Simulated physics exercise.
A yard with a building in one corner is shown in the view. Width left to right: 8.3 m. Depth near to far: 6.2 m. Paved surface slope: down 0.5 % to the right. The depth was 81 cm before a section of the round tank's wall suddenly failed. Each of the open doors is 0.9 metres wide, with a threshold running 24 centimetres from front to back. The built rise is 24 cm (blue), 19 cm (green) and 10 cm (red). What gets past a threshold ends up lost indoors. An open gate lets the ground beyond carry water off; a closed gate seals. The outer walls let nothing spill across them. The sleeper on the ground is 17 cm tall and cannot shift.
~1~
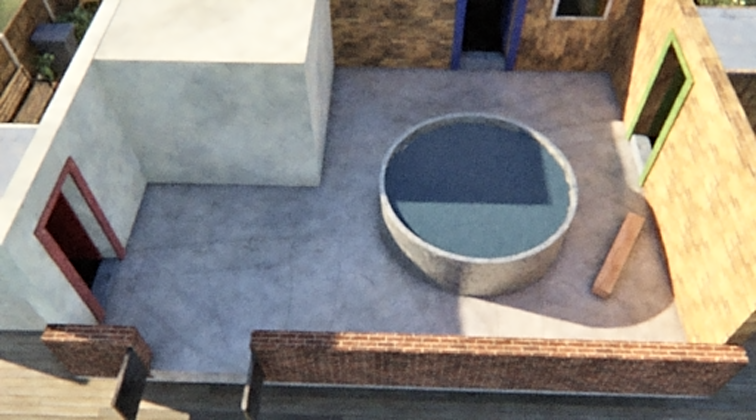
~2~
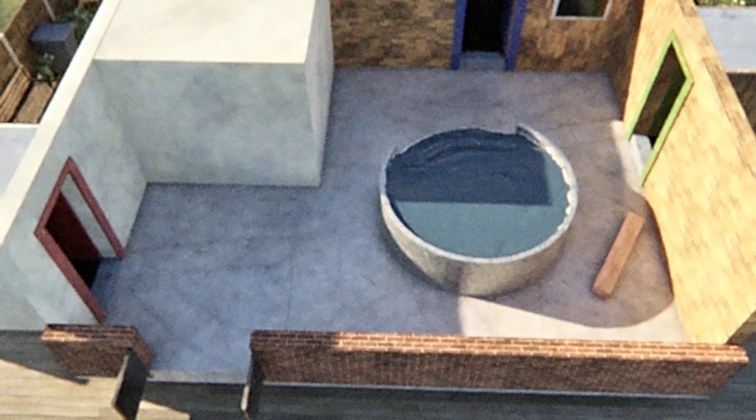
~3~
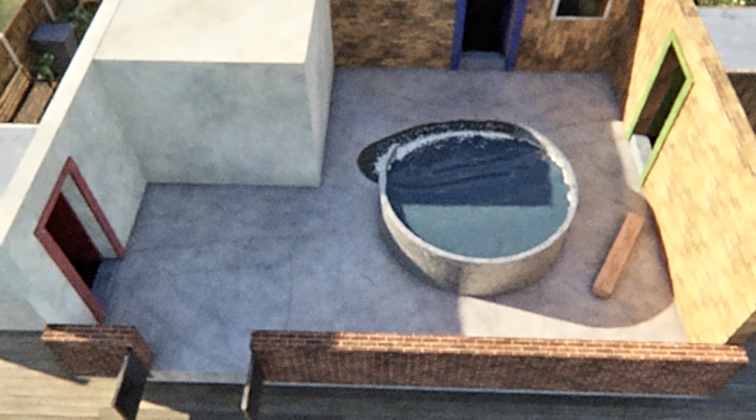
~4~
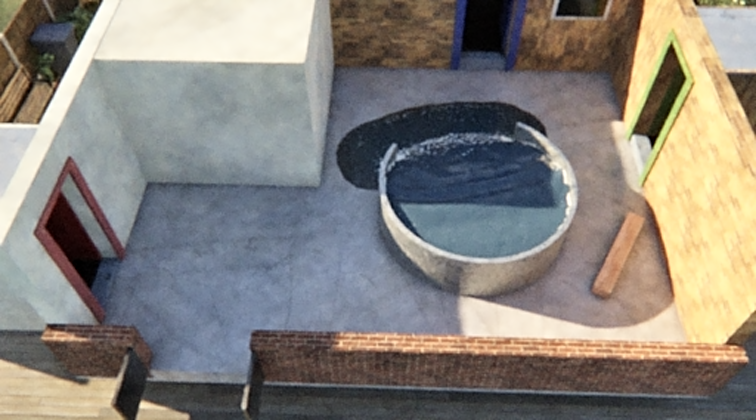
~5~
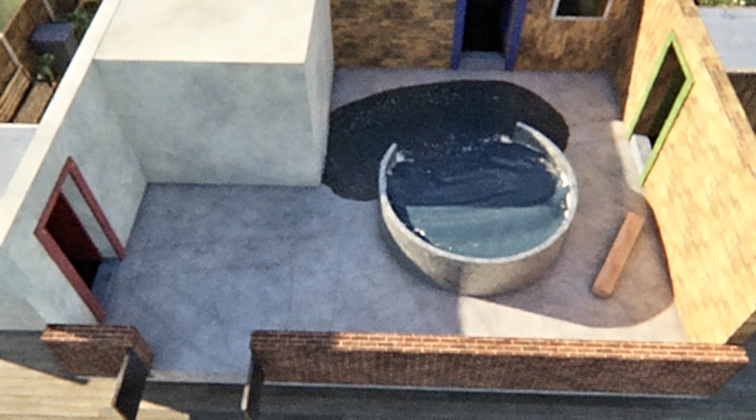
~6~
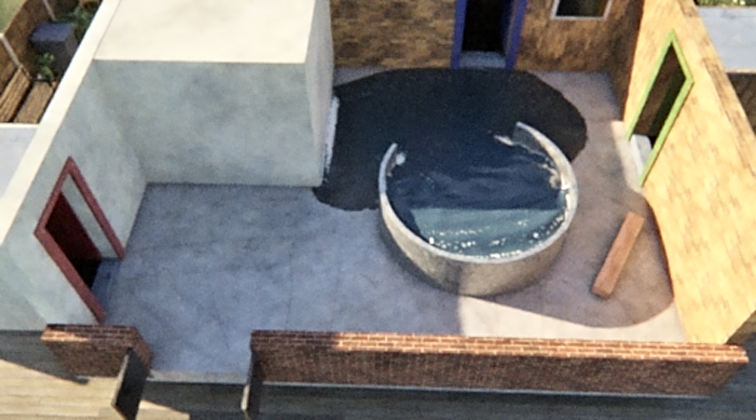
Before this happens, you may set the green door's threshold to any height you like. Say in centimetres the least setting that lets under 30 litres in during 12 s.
It should be set to roughly 14.5 cm.
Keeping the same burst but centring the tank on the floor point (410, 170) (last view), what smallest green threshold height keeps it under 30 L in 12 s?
You'd need some 20 cm.
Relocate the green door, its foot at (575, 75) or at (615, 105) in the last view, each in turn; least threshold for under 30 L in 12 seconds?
You'd want roughly 26 cm there first, then roughly 28 cm.
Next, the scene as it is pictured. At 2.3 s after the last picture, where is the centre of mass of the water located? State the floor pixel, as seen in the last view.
The centre of all the water is around (454, 142).
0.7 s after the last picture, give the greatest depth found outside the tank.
Close to 59 centimetres.
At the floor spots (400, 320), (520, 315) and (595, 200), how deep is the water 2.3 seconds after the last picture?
About 0, 0 and 0 cm.
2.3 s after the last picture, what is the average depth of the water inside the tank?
Some 26 cm.
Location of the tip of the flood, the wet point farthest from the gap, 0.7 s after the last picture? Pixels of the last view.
Pixel: About (610, 74).
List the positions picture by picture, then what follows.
In the first frame, the round tank at (477, 184) is whole and still, 81 cm deep; the green door at (655, 118) is dry.
In the second frame, water pours out on the far side and has run 0.3 m, to a hidden place; about 9 cm deep outside, 81 cm at the back.
In the third frame, the gap is on the far side, the front 0.8 m out at a hidden place; the back of the round tank holds 81 cm.
In the fourth frame, the front is at (503, 106), 1.3 m from the gap on the far side; 4.3 m2 of floor is wet, 81 cm left at the back.
In the fifth frame, the front is at (504, 84), 1.9 m from the gap on the far side; 7.7 m2 of floor is wet, 80 cm left at the back.
In the sixth frame, the front is at (520, 70), 2.4 m from the gap on the far side; 10.4 m2 of floor is wet, 74 cm left at the back; 1.0 m in a straight line remain to the green door at (655, 118).
Then, 0.7 s after the last picture water covers 30 % of the floor, deepest (59 cm) near (343, 68); it has not reached the green door.
Then, 2.3 s after the last picture water covers 45 % of the floor, deepest (39 cm) near (343, 68); 10 cm at the green door, 0 litres in over its 19 cm threshold.
Then, 11.3 s after the last picture water covers 95 % of the floor, deepest (18 cm) near (124, 254); 15 cm at the green door, 3 litres in over its 19 cm threshold.
At the green door as built, the water peaked near 19 cm, 3.9 s after the last picture.
Run again over the same 12 s with other heights there, 78 litres in over 11.5 cm, 5 litres over 18 cm. The limit of 30 litres is kept from about 14.5 cm up.
